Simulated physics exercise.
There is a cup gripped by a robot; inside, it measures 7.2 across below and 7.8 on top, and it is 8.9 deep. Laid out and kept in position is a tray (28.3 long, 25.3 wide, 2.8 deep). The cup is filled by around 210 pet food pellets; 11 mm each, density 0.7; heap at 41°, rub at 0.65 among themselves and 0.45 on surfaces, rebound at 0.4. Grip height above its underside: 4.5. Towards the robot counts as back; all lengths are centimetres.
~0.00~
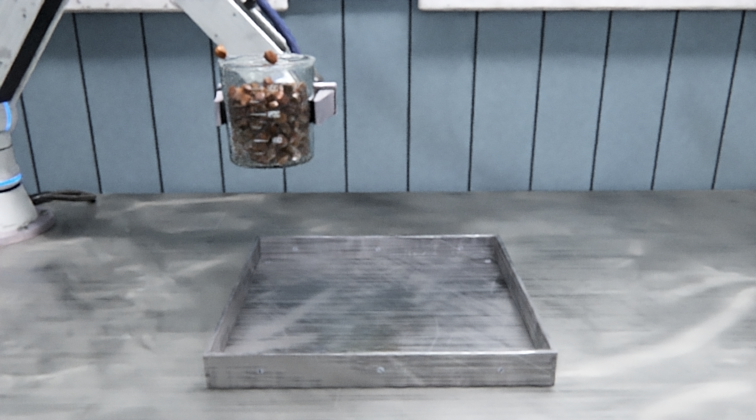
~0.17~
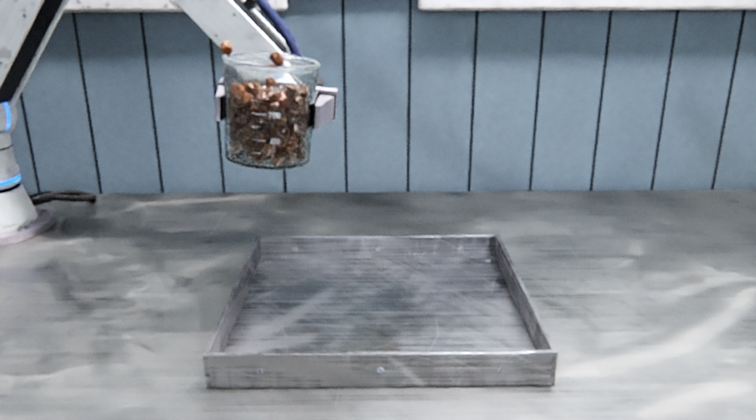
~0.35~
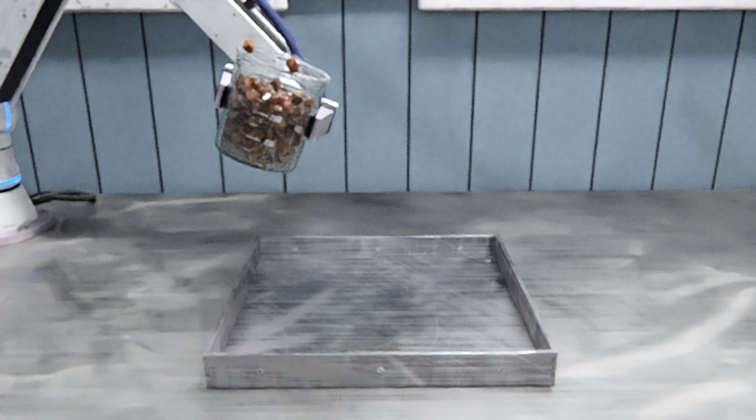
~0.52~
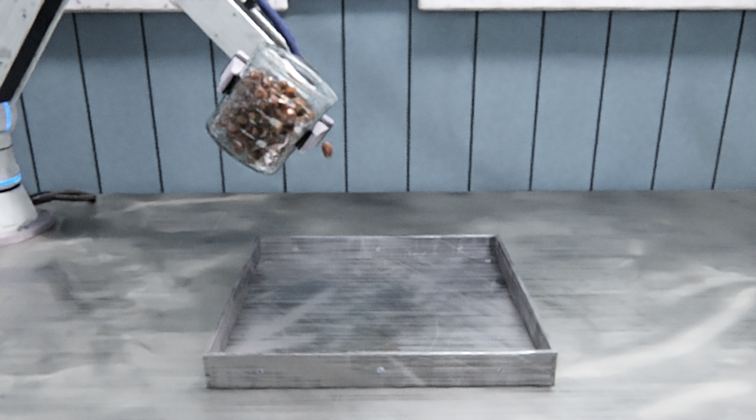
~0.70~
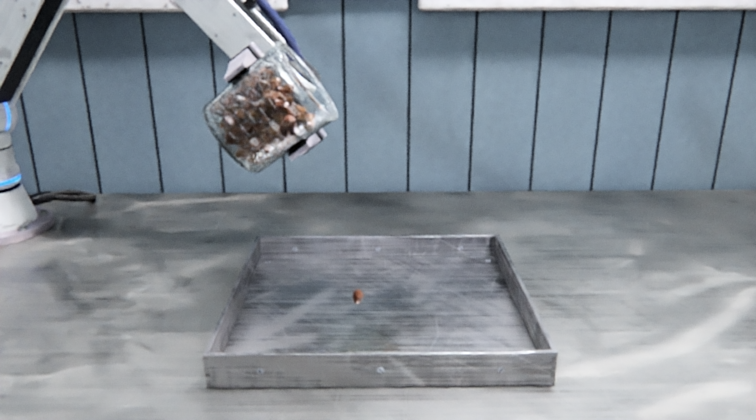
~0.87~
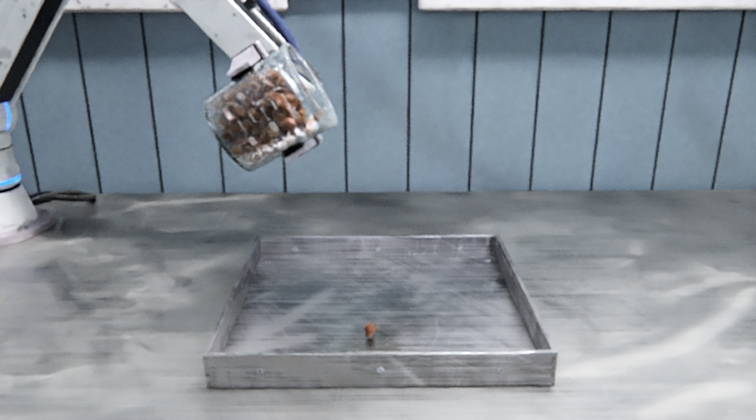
A robot arm tilts a clear cup of brown pellets, and one drops into the tray.
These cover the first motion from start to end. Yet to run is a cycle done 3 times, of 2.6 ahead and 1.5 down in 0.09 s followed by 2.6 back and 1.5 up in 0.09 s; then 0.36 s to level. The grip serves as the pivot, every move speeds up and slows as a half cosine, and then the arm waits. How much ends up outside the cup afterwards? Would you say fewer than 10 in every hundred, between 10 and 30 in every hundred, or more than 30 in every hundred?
Fewer than 10 in every hundred.
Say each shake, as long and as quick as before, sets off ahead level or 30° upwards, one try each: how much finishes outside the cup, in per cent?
I'd say close to 20 percent for the first and close to 35 percent for the second.
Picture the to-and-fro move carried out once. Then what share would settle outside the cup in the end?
0 per cent or so.
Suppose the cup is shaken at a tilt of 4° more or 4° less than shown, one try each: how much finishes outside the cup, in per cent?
I'd expect close to 5 and then 0 per cent.
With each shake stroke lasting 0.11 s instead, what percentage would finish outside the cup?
Then about 0 per cent.
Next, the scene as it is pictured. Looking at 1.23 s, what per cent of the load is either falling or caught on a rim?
Roughly 1 per cent.
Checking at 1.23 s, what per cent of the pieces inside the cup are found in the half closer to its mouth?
40 per cent.
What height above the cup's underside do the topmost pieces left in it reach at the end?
I'd say close to 9.0 cm.
After 1.23 s, tilted 59° forward, highest piece 23 above the table; 201 in the cup, 4 in the tray, 2 in flight or on a rim.
After 1.59 s, tilted 30° forward, highest piece 23 above the table; 198 in the cup, 8 in the tray, 1 in flight or on a rim.
After 1.97 s, level, highest piece 25 above the table; 198 in the cup, 9 in the tray.
After 3.02 s, level, highest piece 25 above the table; 198 in the cup, 9 in the tray.
In the end, 198 in the cup, 9 in the tray. That is 4 % outside the cup.
